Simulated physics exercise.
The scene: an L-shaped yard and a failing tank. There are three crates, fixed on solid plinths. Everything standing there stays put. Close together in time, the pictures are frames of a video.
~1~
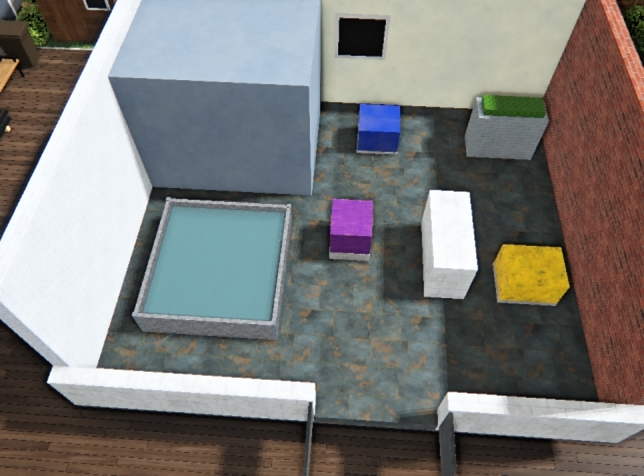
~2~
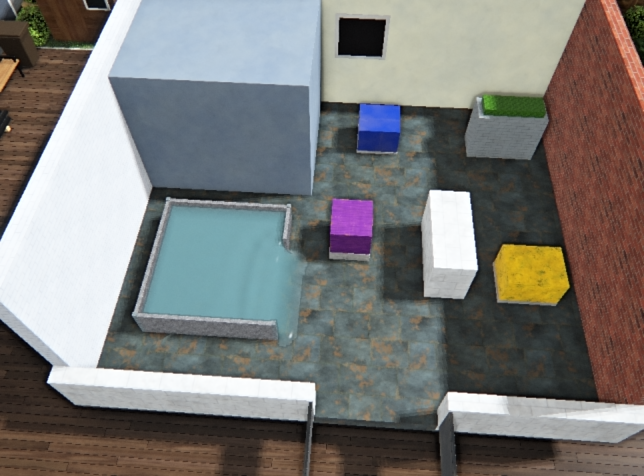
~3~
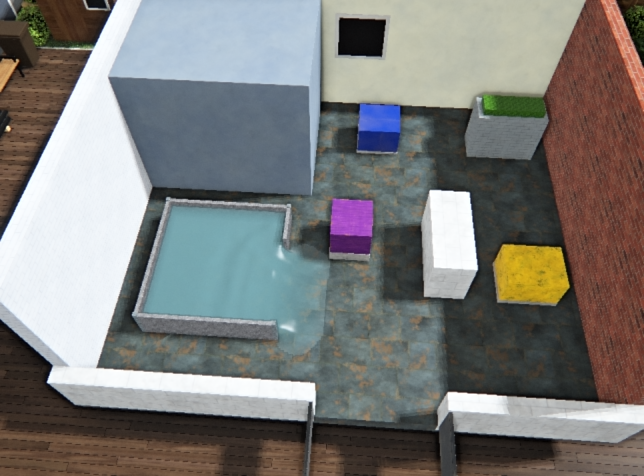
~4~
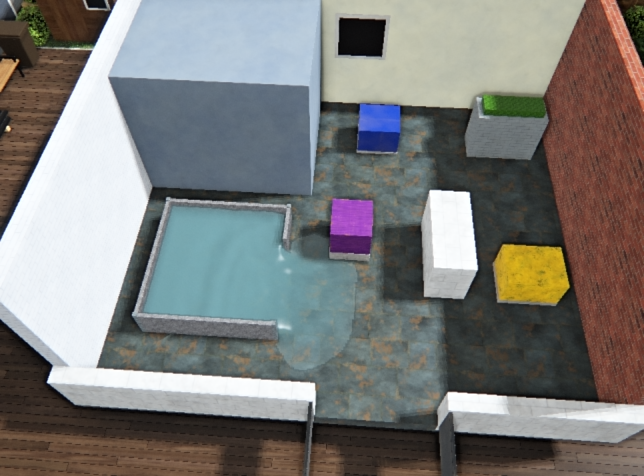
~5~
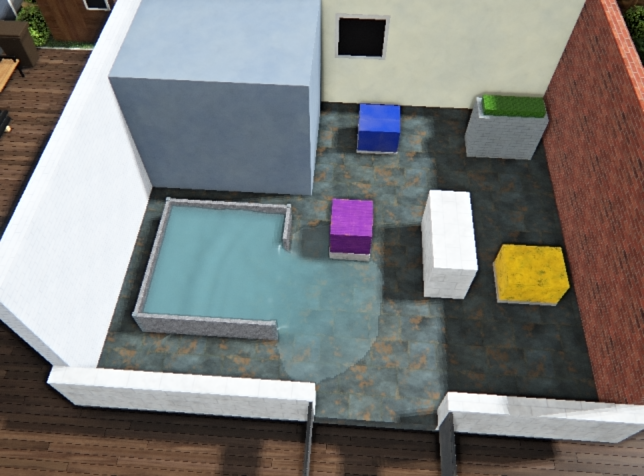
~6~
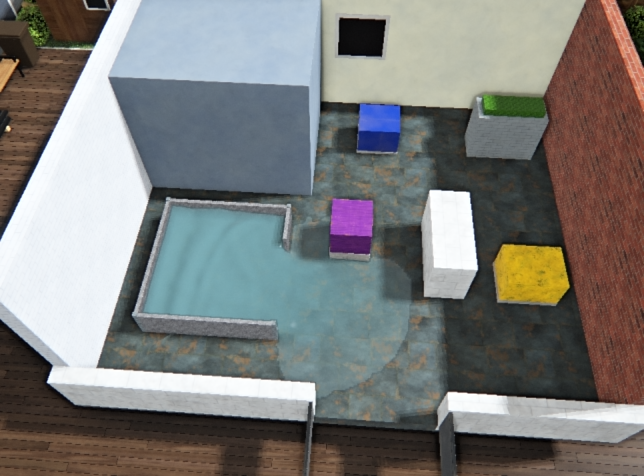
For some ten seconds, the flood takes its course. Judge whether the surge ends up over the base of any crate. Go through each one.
Outcome: The yellow crate is left wet. The blue crate is left wet. The purple crate is left dry.
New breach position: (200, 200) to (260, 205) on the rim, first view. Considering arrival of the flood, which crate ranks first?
First in line is the purple one.
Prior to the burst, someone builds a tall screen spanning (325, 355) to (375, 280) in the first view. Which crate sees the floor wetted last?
It is the yellow crate.
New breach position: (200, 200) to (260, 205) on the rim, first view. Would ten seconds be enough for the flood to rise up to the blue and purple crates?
The blue crate is untouched and the purple crate is untouched.
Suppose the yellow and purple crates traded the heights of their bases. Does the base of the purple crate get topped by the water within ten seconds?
In that case the purple crate gets splashed.
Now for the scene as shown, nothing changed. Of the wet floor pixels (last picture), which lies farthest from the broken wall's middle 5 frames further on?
Roughly at (525, 325).
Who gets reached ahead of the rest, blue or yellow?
The one in yellow.
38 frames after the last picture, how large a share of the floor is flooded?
About 75 in a hundred.
A moment on, water covers 25 % of the floor; the yellow crate water round its plinth, the blue crate not reached, the purple crate water round its plinth.
Next, water covers 40 % of the floor; the yellow crate water round its plinth, the blue crate not reached, the purple crate water round its plinth.
Then, water covers 50 % of the floor; the yellow crate water round its plinth, the blue crate water round its plinth, the purple crate water round its plinth.
Later, water covers 75 % of the floor; the yellow crate water round its plinth, the blue crate water round its plinth, the purple crate water round its plinth.
In the end, water covers 85 % of the floor; the yellow crate was topped, the blue crate was topped, the purple crate stayed above the water.
